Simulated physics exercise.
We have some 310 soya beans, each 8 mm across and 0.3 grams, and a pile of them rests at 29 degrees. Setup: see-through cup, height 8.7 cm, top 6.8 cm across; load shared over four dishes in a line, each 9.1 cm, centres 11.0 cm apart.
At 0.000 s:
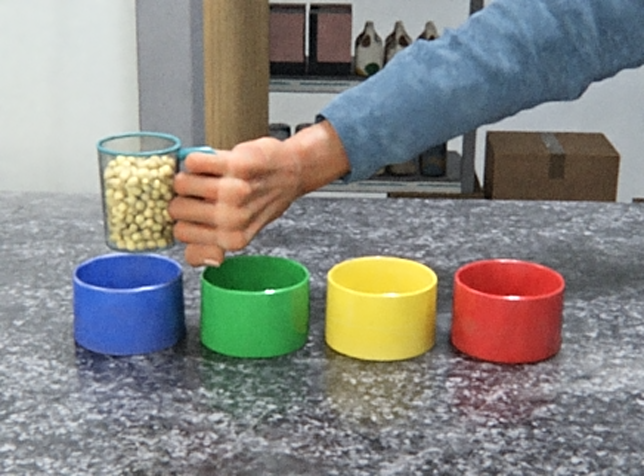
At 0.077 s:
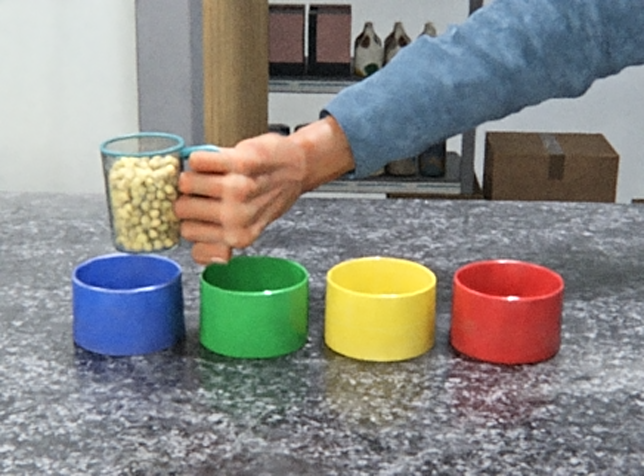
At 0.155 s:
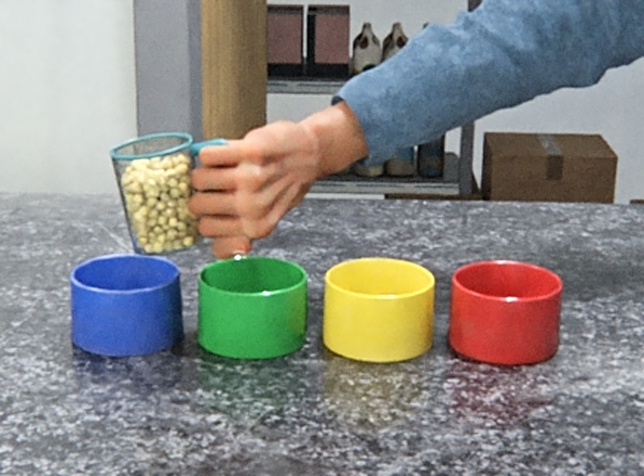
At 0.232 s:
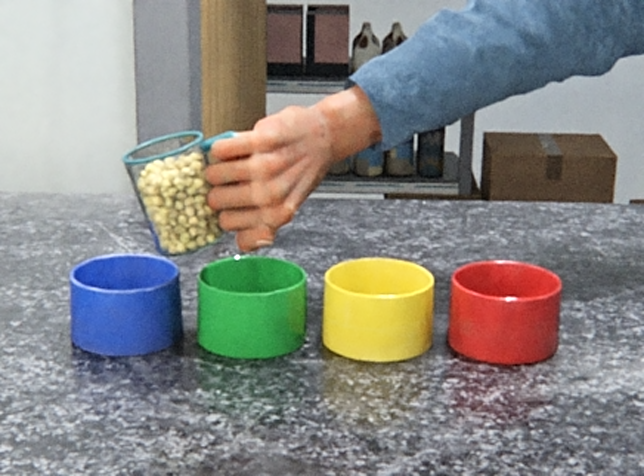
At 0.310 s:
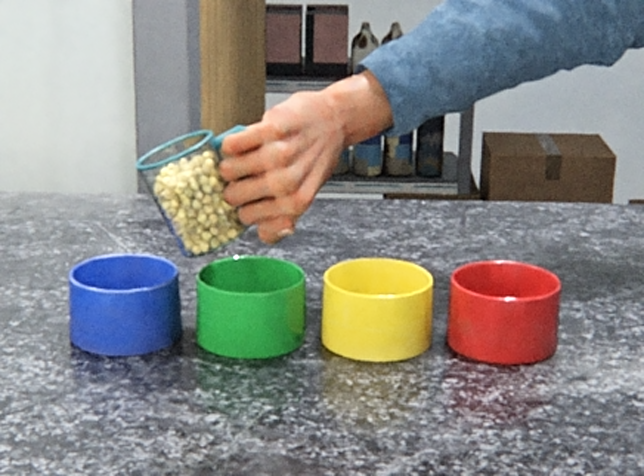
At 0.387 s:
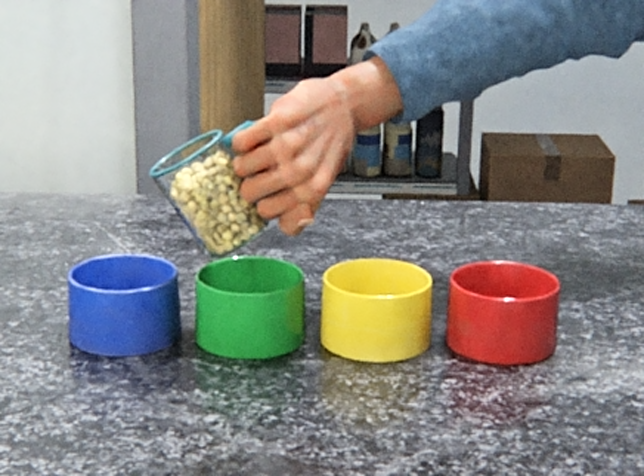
Hand moving a clear cup of pale beans rightward while tilting it leftward above blue, green, yellow and red dishes.
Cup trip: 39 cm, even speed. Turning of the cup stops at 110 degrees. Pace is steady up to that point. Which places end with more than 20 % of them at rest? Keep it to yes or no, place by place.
Place by place: Red no, blue no, green no, yellow yes, counter no.
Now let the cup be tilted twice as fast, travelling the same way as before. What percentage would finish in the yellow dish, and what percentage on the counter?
I'd say yellow ends at 10 while the counter ends at 10.
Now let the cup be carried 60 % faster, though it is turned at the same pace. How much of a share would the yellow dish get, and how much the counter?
Yellow: 0; counter: 0.
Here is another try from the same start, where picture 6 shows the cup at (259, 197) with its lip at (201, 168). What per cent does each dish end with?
You'd end up with red at 100, blue at 0, green at 0 and yellow at 0.
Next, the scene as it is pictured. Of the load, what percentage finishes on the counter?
Around 15 percent, I'd guess.
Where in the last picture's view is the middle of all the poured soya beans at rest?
(387, 323) or so.
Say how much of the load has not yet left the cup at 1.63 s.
About 15 %.
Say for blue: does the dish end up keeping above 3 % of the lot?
For blue, not so.
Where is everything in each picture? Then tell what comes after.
In the first picture, cup at (141, 194), tilt 0 degrees, lip at (98, 144), moved 0.0 cm; middle of the pieces at (140, 200); blue dish at (128, 272); green dish at (255, 274); yellow dish at (382, 277); red dish at (510, 279).
In the second picture, cup at (146, 194), tilt 2 degrees, lip at (102, 146), moved 0.5 cm; middle of the pieces at (145, 201).
In the third picture, cup at (161, 195), tilt 9 degrees, lip at (112, 152), moved 1.9 cm; middle of the pieces at (161, 202).
In the fourth picture, cup at (178, 195), tilt 16 degrees, lip at (124, 158), moved 3.4 cm; middle of the pieces at (179, 202).
In the fifth picture, cup at (195, 196), tilt 23 degrees, lip at (138, 165), moved 5.0 cm; middle of the pieces at (197, 202).
In the sixth picture, cup at (213, 196), tilt 30 degrees, lip at (152, 172), moved 6.5 cm; middle of the pieces at (215, 202); blue dish at (123, 273); green dish at (250, 276); yellow dish at (378, 278); red dish at (505, 281). Its pace works out near 95 degrees a second; the hand travels 20 cm a second.
After 1.13 s, tilt 99 degrees; cup holds 90 %, green 5 %.
Then, at 1.63 s, tilt 110 degrees; cup holds 15 %, green 5 %, yellow 70 %.
After 2.20 s, tilt 110 degrees; cup holds 0 %, red 15 %, green 5 %, yellow 70 %.
In the end, at 2.5 s, red 15 %, blue 0 %, green 5 %, yellow 70 %, counter 15 %.
